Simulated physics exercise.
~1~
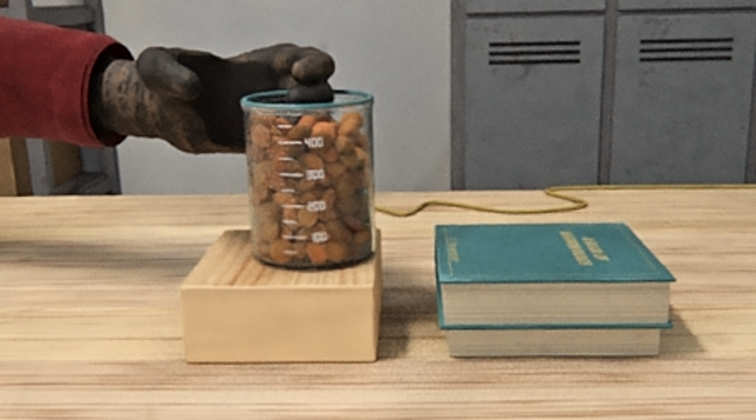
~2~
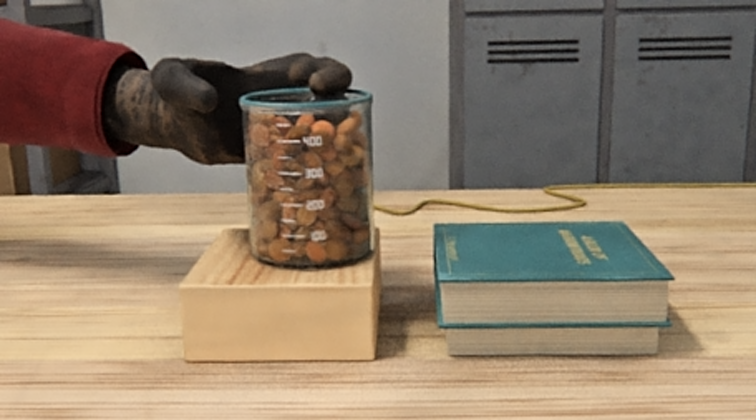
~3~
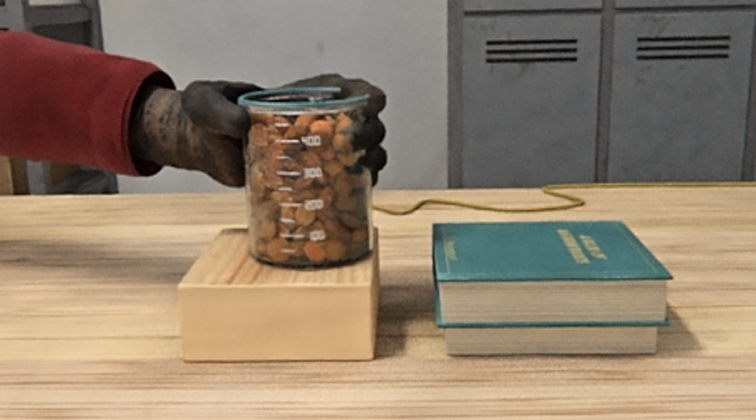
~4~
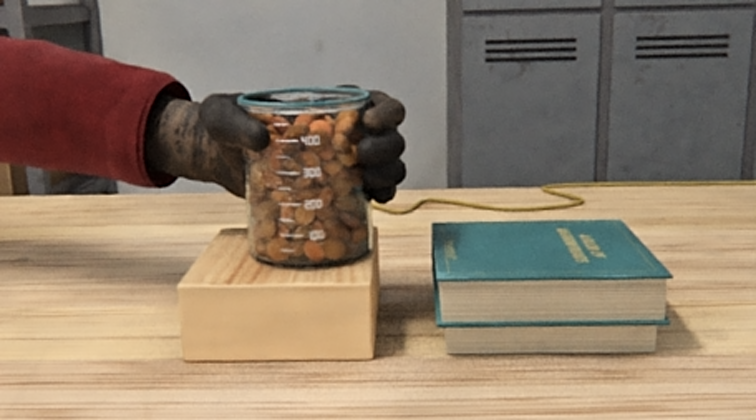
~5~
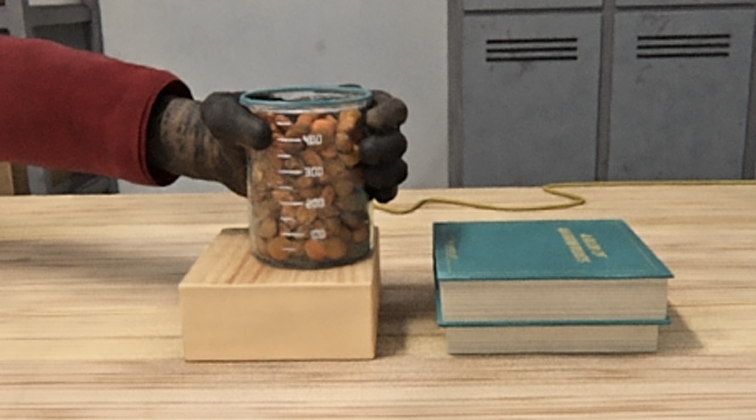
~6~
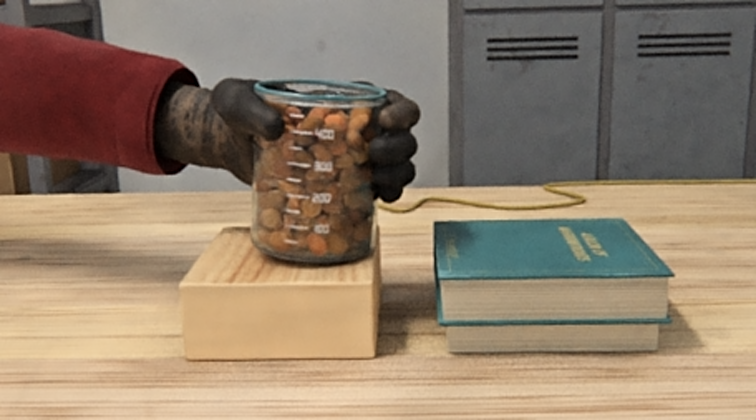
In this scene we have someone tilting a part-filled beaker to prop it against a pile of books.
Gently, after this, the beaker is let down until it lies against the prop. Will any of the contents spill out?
It overflows.
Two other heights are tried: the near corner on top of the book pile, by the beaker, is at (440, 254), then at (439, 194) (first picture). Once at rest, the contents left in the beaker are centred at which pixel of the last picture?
Around (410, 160) in the first case, around (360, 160) in the second.
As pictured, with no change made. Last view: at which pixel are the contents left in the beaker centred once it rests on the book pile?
It comes out near (438, 193) in the last picture, I'd say.
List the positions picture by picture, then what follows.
Beaker at (311, 176), nearly full of bits of cat kibble; book pile at (541, 271), its top about level with the beaker's foot, in the first frame.
Beaker at (310, 174), upright; rim at (369, 96); top of the contents at (310, 125), in the second frame.
Beaker at (309, 174), upright; rim at (368, 96); book pile at (539, 269), in the third frame.
Beaker at (308, 174), upright; rim at (367, 96); top of the contents at (308, 125), in the fourth frame.
Beaker at (310, 173), upright; rim at (370, 95); book pile at (539, 268), in the fifth frame.
Beaker at (317, 167), leaning 5°; rim at (384, 94); book pile at (540, 267), its top about level with the beaker's foot, in the sixth frame.
Then, 0.48 s past the last view, the beaker leans 36°; everything is still inside.
Then, 0.99 s past the last view, the beaker leans 69°; a stray few of the bits of cat kibble out of it.
Then, 1.59 s past the last view, the beaker rests on the book pile at 87°; a small part of the bits of cat kibble out of it.
Finally, the beaker rests on the book pile at 87°; a small part of the bits of cat kibble out of it.
